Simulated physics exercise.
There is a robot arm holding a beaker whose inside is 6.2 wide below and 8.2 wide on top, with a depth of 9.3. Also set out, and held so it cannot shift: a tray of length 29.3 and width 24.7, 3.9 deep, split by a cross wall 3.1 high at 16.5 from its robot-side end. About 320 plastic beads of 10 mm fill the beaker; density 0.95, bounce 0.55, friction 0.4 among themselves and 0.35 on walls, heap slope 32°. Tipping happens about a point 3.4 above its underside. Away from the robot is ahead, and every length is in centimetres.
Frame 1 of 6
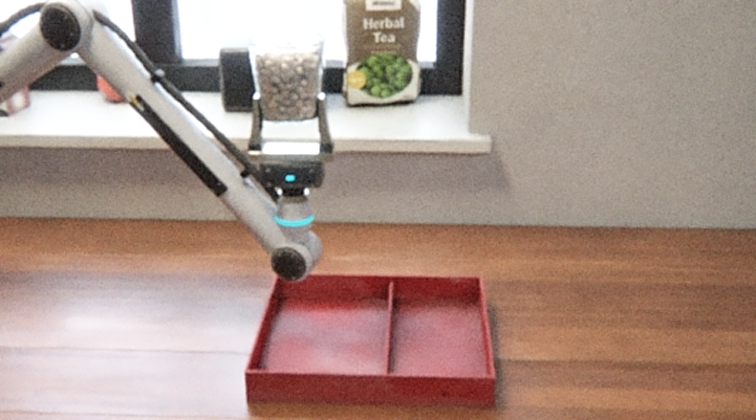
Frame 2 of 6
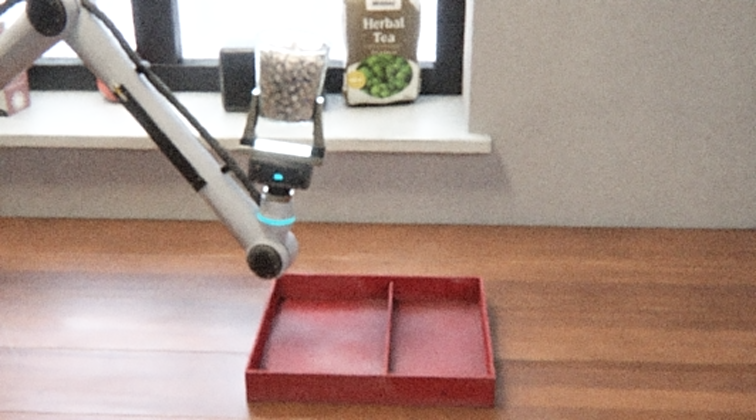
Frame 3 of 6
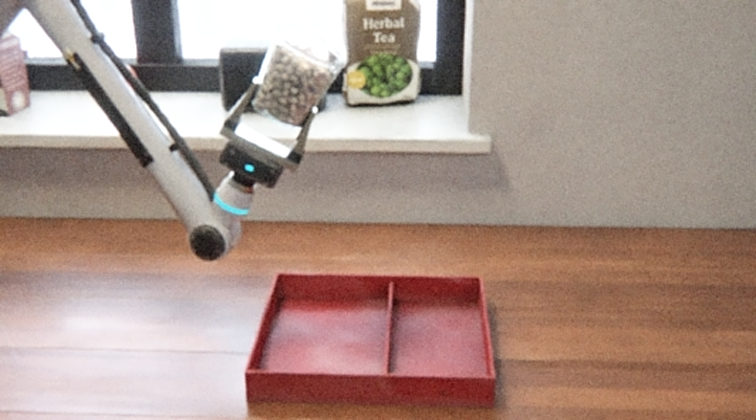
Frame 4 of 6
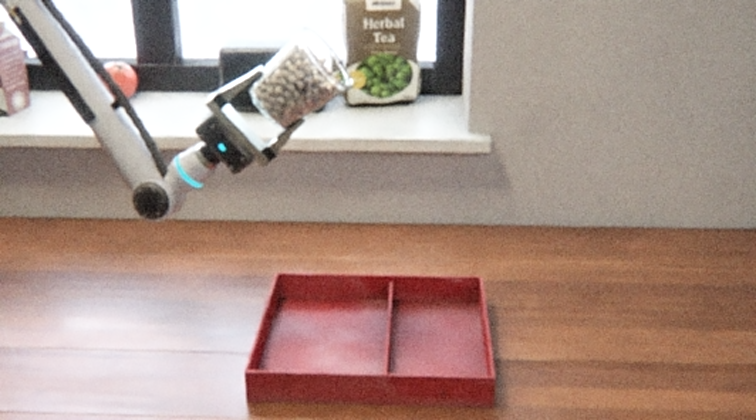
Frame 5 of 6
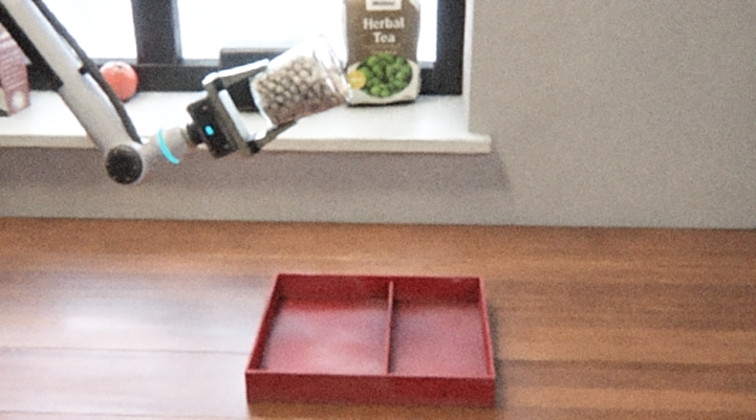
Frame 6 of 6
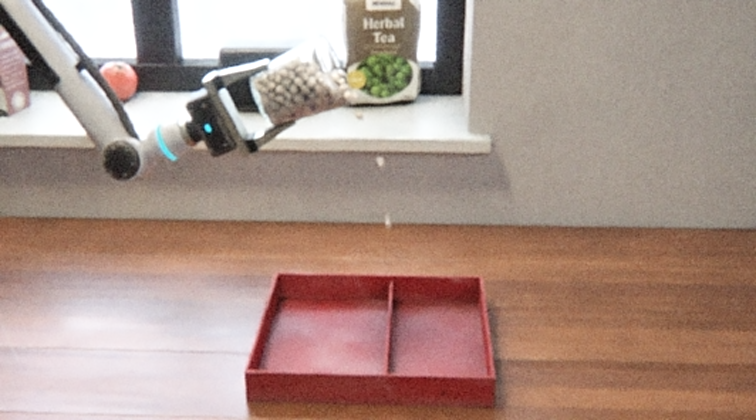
The clip opens on a robot arm holding an upright clear beaker of beads near a windowsill, with a divided red tray on the wooden table below. The arm draws back to the left while steadily tilting the beaker rightward, and finally a few beads drop from its rim above the tray.
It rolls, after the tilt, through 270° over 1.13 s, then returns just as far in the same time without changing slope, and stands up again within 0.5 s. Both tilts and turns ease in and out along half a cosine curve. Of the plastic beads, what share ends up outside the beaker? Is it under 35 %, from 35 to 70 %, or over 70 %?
Under 35 %.
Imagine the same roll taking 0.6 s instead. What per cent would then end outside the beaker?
About 15 %.
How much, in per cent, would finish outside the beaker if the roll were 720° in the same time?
It would come to around 25 per cent.
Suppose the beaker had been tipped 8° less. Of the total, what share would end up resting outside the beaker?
10 %.
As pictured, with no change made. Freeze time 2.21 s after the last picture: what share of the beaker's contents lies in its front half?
About 60 %.
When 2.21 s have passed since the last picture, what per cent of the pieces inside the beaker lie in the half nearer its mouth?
Mouth-half share: Approx. 40 in a hundred.
Then, 1.10 s on, tipped 66°, highest piece 39 above the table; 275 in the beaker, 20 in the far-side part, 11 in the robot-side part, 1 on the table or floor, 13 in flight or on a rim.
Then, 2.21 s on, tipped 66°, highest piece 39 above the table; 253 in the beaker, 38 in the far-side part, 19 in the robot-side part, 3 on the table or floor, 7 in flight or on a rim.
Then, 2.96 s on, upright, highest piece 41 above the table; 246 in the beaker, 47 in the far-side part, 20 in the robot-side part, 7 on the table or floor.
Then, 3.66 s on, upright, highest piece 41 above the table; 246 in the beaker, 47 in the far-side part, 20 in the robot-side part, 7 on the table or floor.
In the end, 246 in the beaker, 47 in the far-side part, 20 in the robot-side part, 7 on the table or floor. That is 23 % outside the beaker.
